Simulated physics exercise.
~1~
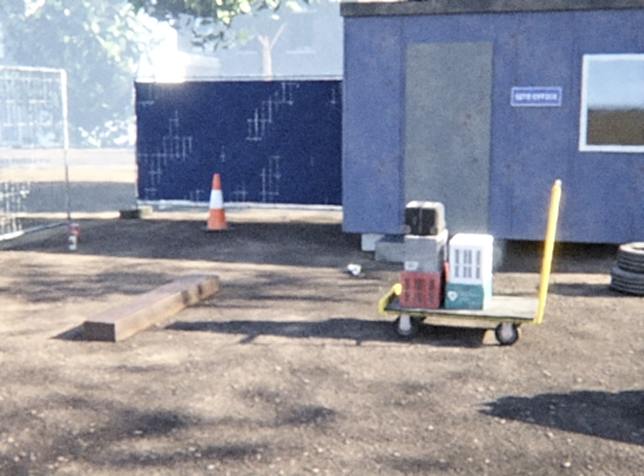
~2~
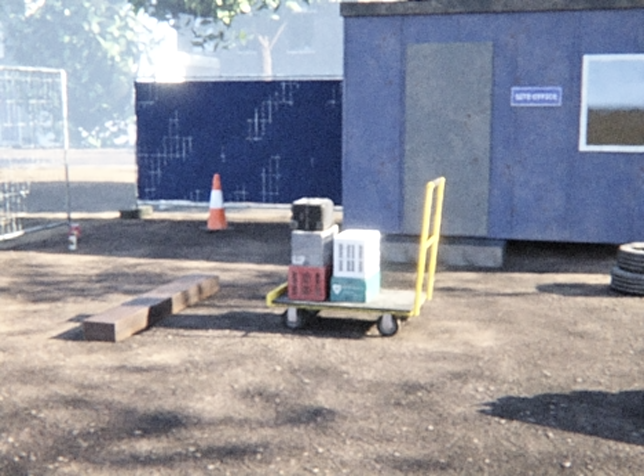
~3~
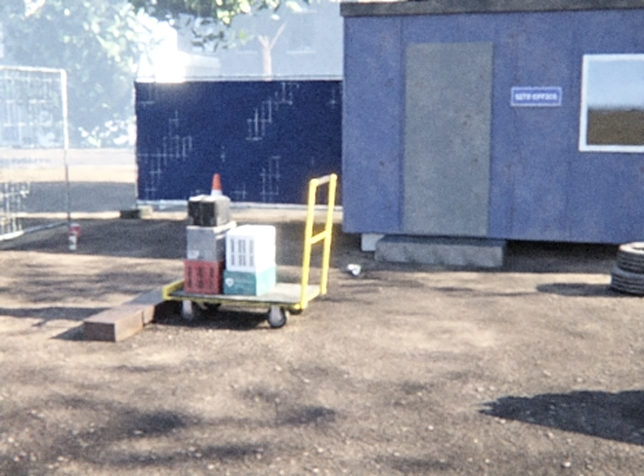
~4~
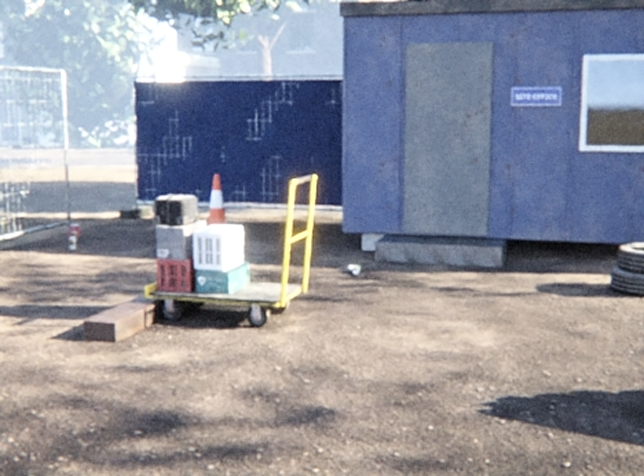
A loaded flatbed trolley rolls left to a low kerb and stops, its load still aboard.
